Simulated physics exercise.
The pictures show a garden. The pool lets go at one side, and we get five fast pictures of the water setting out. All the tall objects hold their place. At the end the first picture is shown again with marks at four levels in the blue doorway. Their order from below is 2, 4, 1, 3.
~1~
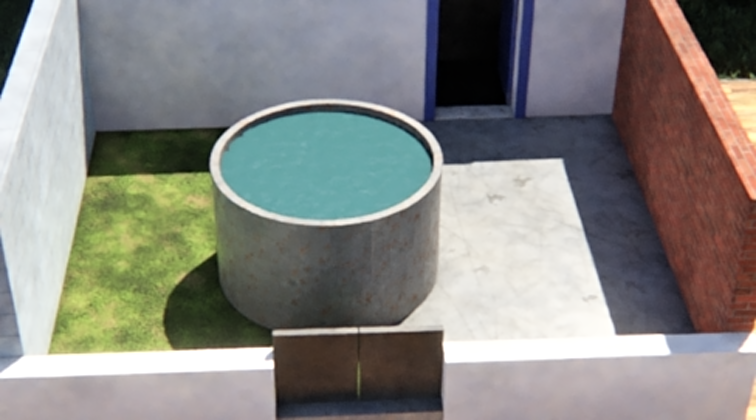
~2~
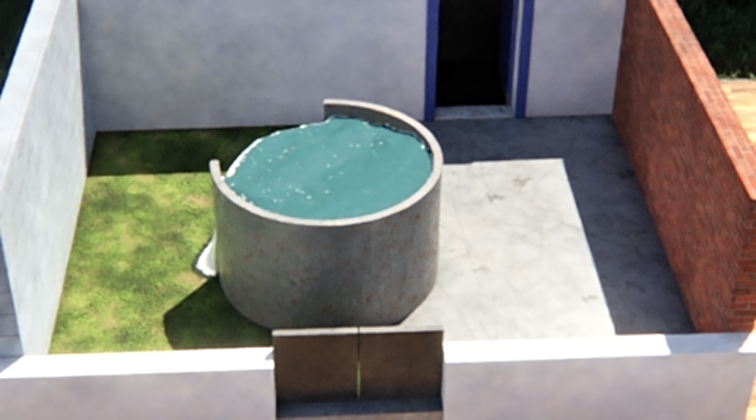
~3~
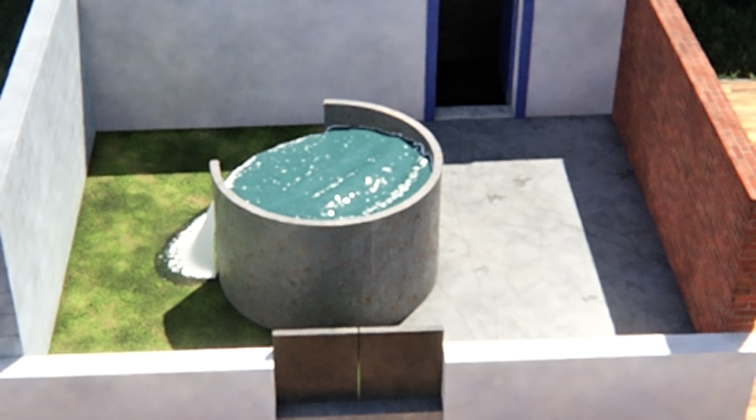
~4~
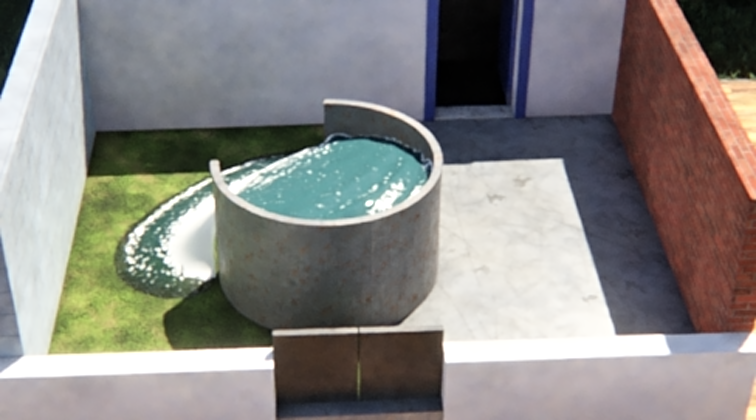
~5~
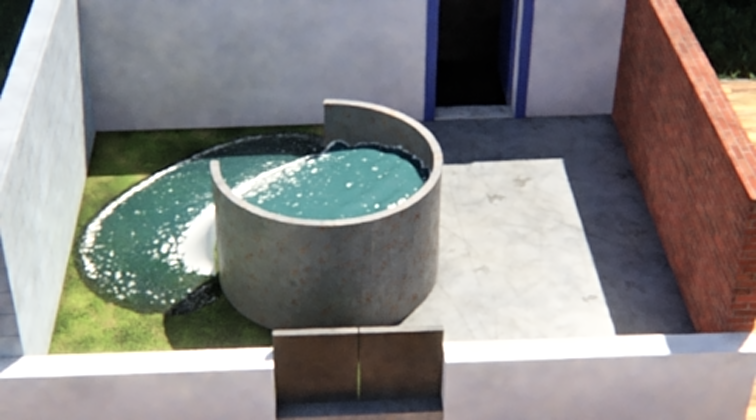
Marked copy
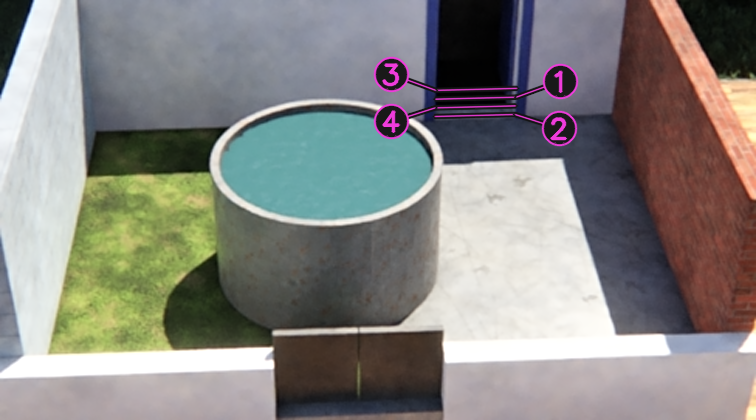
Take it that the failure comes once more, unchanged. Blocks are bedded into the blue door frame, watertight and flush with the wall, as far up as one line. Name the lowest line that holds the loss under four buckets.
Line 4.
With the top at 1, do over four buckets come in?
No, that is safe.
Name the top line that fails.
Here it is line 2.
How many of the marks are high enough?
Three of the four.
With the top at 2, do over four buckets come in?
Yes, it does.
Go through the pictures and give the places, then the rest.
In the first frame, water in the pool at rest, its middle at (327, 165); foot of the blue doorway at (474, 118); shut gate at (358, 341).
In the second frame, front seen at (212, 271), 2 % of the ground wet.
In the third frame, front seen at (168, 270), 6 % of the ground wet.
In the fourth frame, front seen at (129, 276), 12 % of the ground wet.
In the fifth frame, front seen at (81, 262), 22 % of the ground wet.
On the marked copy, 1 at (475, 98); 2 at (475, 115); 3 at (476, 89); 4 at (475, 106); from the bottom up 2, 4, 1, 3.
If 1 is chosen, nothing gets over.
If 2 is chosen, about 14 bucketfuls get in.
If 3 is chosen, nothing gets over.
If 4 is chosen, a splash gets over, under a bucket.
